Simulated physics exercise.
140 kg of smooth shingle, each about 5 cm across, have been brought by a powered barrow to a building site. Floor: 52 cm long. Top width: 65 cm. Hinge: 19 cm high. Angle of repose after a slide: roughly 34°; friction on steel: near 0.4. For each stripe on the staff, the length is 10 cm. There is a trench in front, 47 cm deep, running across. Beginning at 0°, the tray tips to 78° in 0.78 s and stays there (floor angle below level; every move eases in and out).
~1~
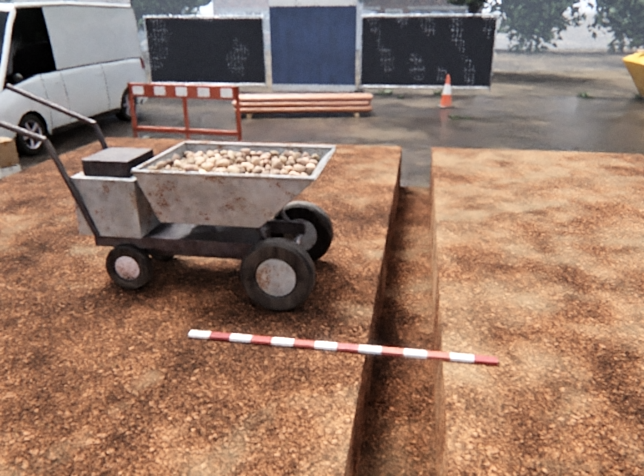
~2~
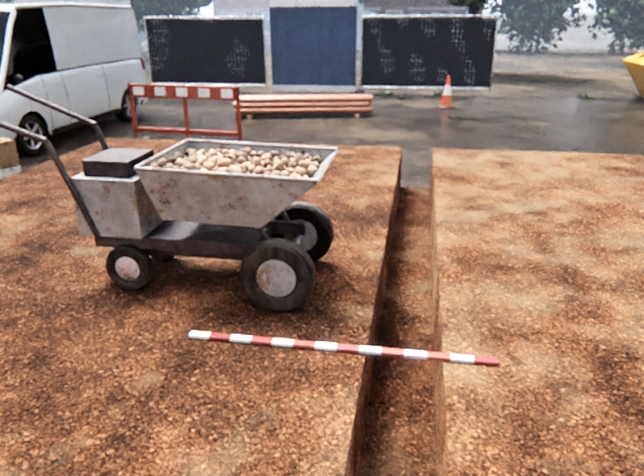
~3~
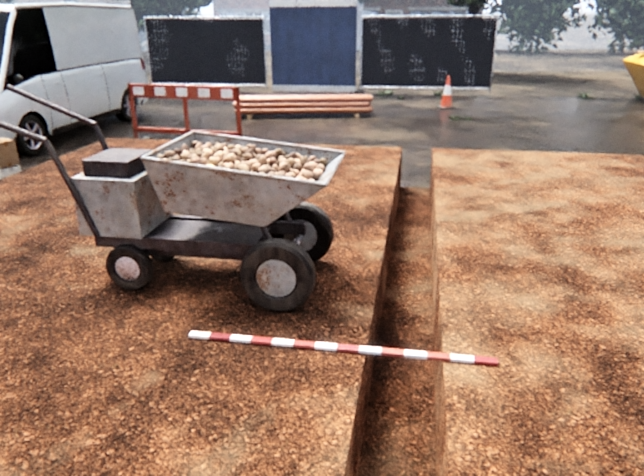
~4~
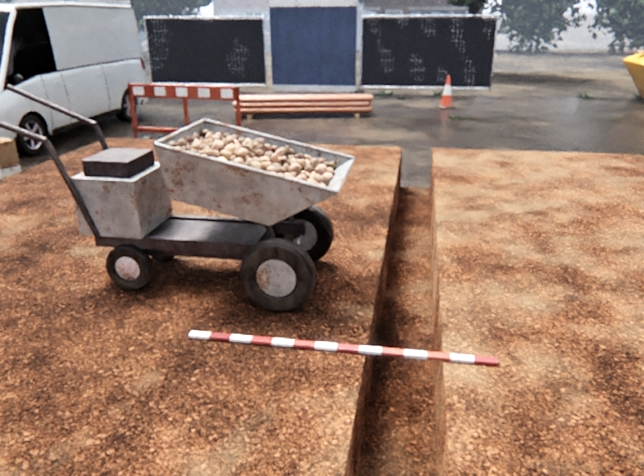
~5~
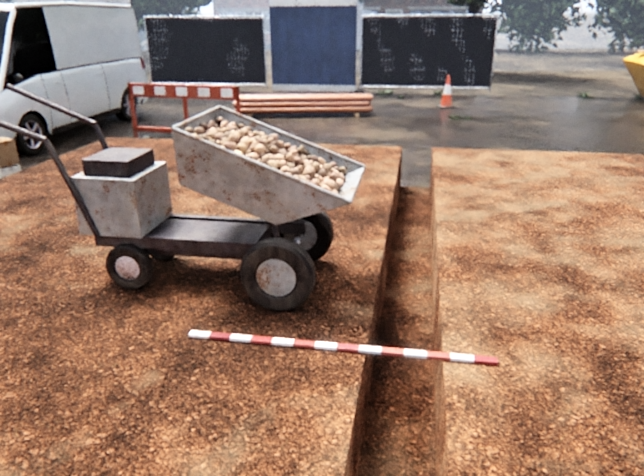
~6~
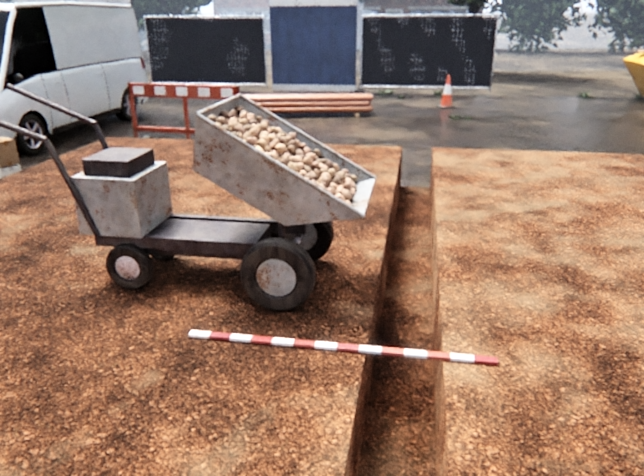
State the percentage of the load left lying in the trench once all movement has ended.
The share left there is about 72 per cent.
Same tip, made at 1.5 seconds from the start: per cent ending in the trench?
Then roughly 80 percent.
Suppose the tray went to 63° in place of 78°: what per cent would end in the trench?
It would be close to 55 percent.
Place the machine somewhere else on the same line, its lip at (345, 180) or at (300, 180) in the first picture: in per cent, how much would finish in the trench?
30 % and 90 %.
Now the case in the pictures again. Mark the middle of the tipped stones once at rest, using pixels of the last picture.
Centre estimate: Around (419, 350).
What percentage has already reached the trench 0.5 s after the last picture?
50 per cent, give or take.
Then, 0.2 s after the last picture the floor is at 65°, 100 % in the tray; the foremost stones are at (398, 252).
Then, 0.5 s after the last picture the floor is at 78°, 34 % in the tray, 50 % in the trench, 16 % past the trench; the foremost stones are at (488, 297).
Then, 0.9 s after the last picture the floor is at 78°, 0 % in the tray, 71 % in the trench, 29 % past the trench; the foremost stones are past the picture's edge.
Then, 2.9 s after the last picture the floor is at 78°, 0 % in the tray, 72 % in the trench, 28 % past the trench; the foremost stones are past the picture's edge.
